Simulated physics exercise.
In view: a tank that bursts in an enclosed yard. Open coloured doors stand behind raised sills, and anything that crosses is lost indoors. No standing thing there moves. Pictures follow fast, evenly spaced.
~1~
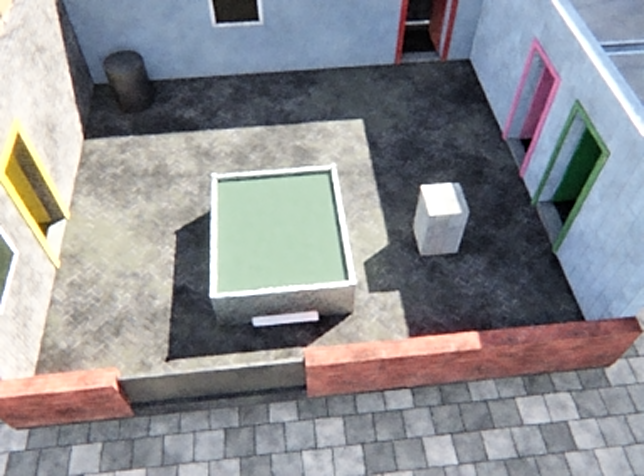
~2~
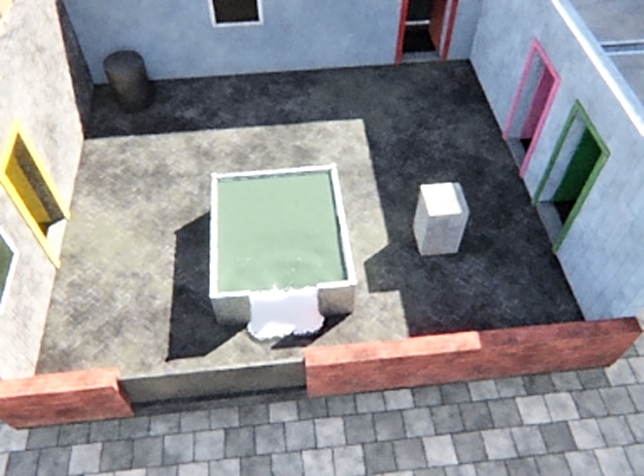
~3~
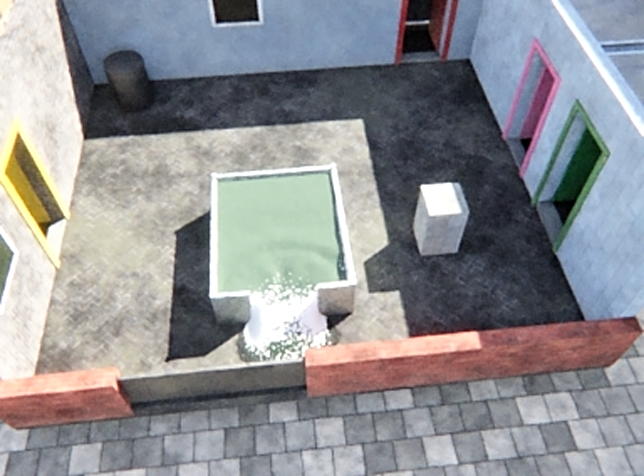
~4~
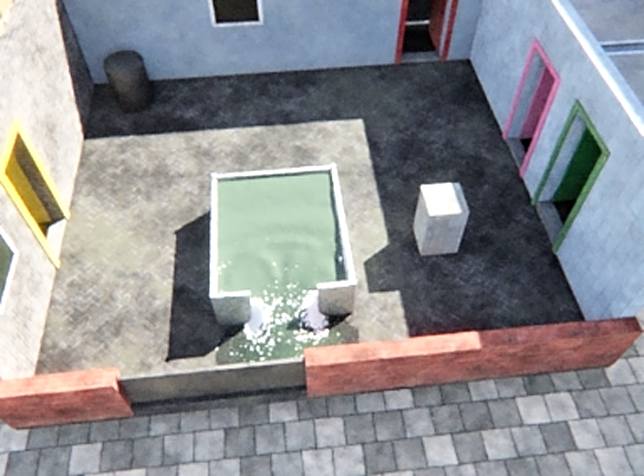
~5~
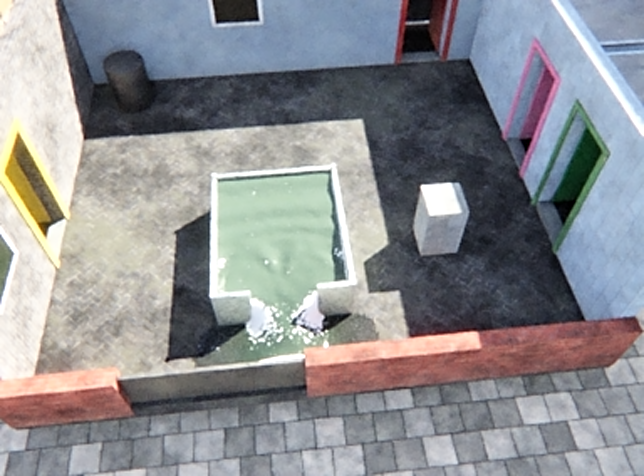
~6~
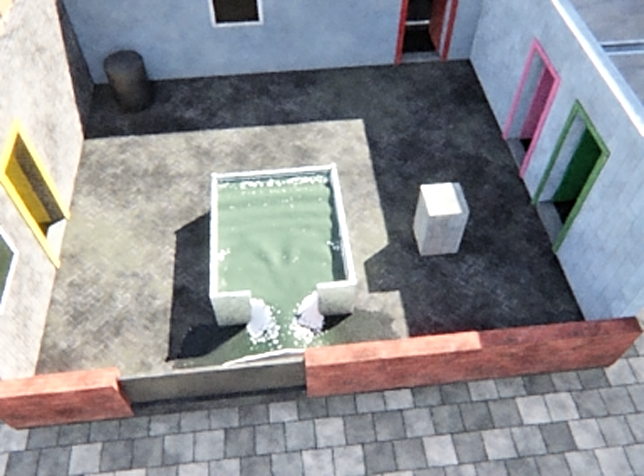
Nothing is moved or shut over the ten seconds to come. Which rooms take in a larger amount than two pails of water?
My prediction: The yellow door goes beyond what's allowed there; the green door stays inside what's allowed there; the red door stays inside what's allowed there; the pink door stays inside what's allowed there.
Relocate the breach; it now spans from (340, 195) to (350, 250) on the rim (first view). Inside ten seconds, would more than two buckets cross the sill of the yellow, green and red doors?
With the breach there, the yellow door stays within limits, the green door stays within limits and the red door overshoots.
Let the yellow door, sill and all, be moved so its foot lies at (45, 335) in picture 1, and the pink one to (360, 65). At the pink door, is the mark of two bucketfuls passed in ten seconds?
My reading: Pink stays within the limit.
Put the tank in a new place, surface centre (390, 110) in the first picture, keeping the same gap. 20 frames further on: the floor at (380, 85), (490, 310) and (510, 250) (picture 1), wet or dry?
Readings in order: No flood; flood; flood.
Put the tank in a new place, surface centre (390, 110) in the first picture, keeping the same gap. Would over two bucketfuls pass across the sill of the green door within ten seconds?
Green door: Overshoots.
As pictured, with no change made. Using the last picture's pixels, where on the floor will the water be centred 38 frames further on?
My guess is about (292, 243).
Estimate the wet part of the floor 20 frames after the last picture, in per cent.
My guess is around 40 in a hundred.
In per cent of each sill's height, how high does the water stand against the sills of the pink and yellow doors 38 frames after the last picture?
Near 80 and 170 per cent, in that order.
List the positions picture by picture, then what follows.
The first picture shows the water tank at (279, 229) is whole and still.
In the second picture, the front is at (252, 333), out from the gap at (285, 306).
In the third picture, water pours out at (286, 308) and has run to a hidden place.
In the fourth picture, the front is at a hidden place, out from the gap at (286, 308).
In the fifth picture, water pours out at (286, 308) and has run to a hidden place.
In the sixth picture, water pours out at (286, 307) and has run to a hidden place.
A moment on, water covers 15 % of the floor; the yellow door not reached, the green door not reached, the red door not reached, the pink door not reached.
Next, water covers 30 % of the floor; the yellow door not reached, the green door not reached, the red door not reached, the pink door not reached.
Then, water covers 40 % of the floor; the yellow door under two buckets in, the green door under two buckets in, the red door not reached, the pink door wet at the sill, nothing in.
Later, water covers 80 % of the floor; the yellow door over two buckets in, the green door under two buckets in, the red door wet at the sill, nothing in, the pink door wet at the sill, nothing in.
In the end, water covers 100 % of the floor; the yellow door over two buckets in, the green door under two buckets in, the red door wet at the sill, nothing in, the pink door wet at the sill, nothing in.
